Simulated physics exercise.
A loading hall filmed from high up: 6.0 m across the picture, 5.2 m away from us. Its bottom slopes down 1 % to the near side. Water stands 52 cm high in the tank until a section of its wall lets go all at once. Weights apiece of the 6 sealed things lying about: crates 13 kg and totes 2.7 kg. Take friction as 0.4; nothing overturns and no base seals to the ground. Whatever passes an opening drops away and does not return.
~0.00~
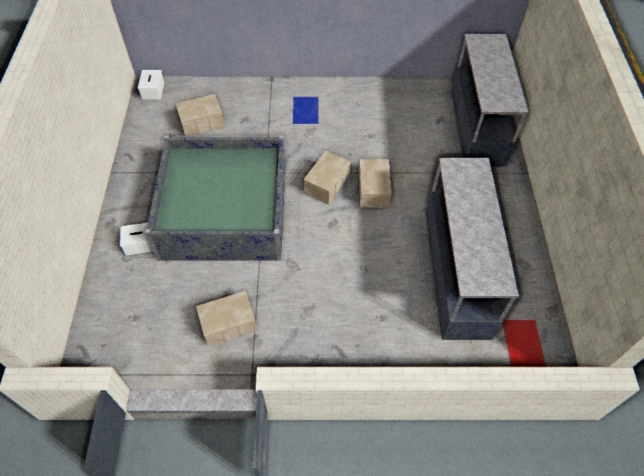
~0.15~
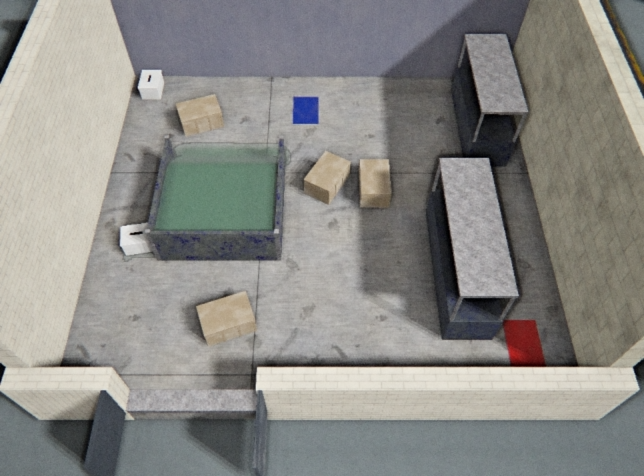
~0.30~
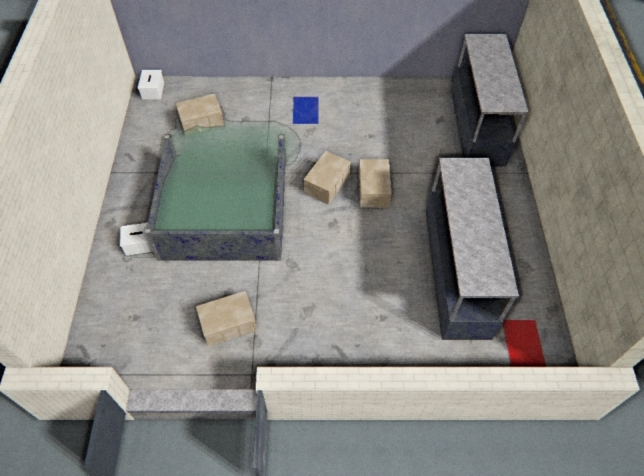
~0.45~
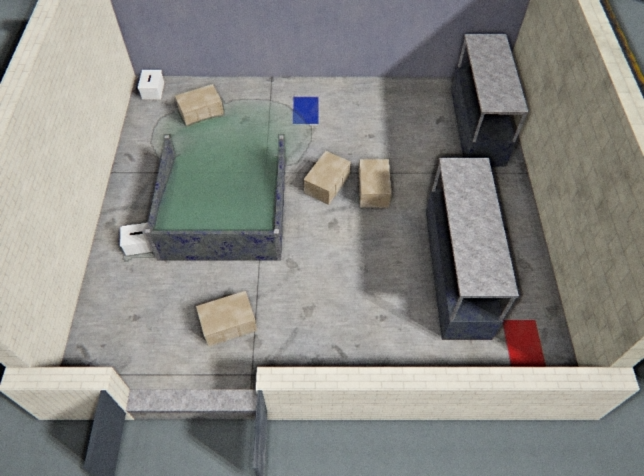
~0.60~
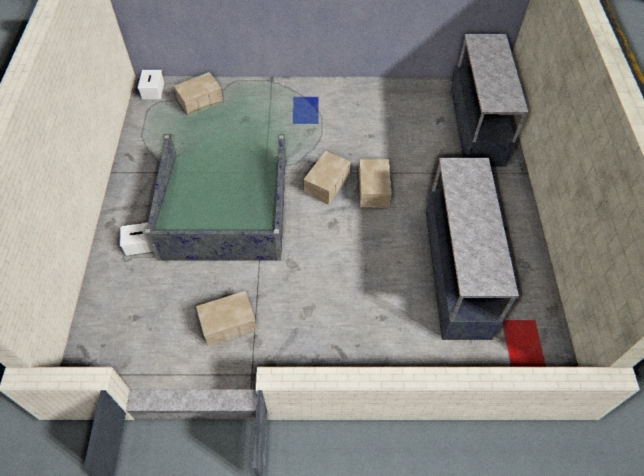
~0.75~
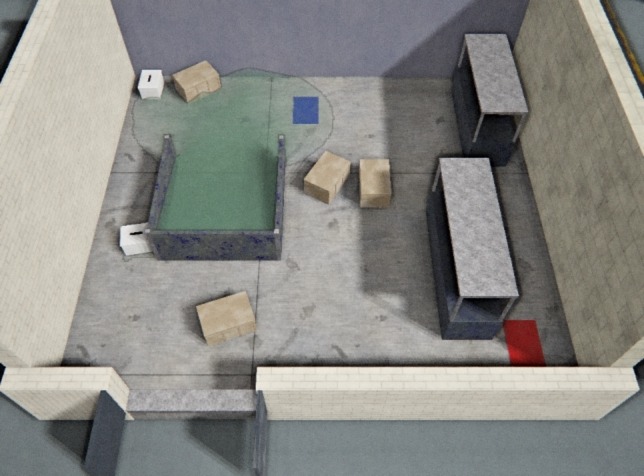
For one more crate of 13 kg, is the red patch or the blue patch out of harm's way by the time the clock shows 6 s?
On the red patch.
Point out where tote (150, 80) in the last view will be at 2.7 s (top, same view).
Around (128, 114).
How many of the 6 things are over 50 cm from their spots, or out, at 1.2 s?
By then 1.
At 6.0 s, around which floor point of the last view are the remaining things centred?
At about (247, 268).
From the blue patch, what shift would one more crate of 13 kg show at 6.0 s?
About 300 cm.
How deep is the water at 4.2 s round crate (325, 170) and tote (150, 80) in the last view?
Roughly 1 and 5 cm.
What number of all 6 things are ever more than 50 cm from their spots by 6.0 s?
That makes 3.
After 1.2 s on red it would be 0 cm off in 0 cm of water; on blue it would be 35 cm off in 5 cm of water.
After 2.7 s on red it would be 0 cm off in 0 cm of water; on blue it would be 200 cm off in 8 cm of water.
After 4.2 s on red it would be 0 cm off in 0 cm of water; on blue it would be 223 cm off in 8 cm of water.
After 6.0 s on red it would be 0 cm off in 4 cm of water; on blue it would be 279 cm off in 6 cm of water.
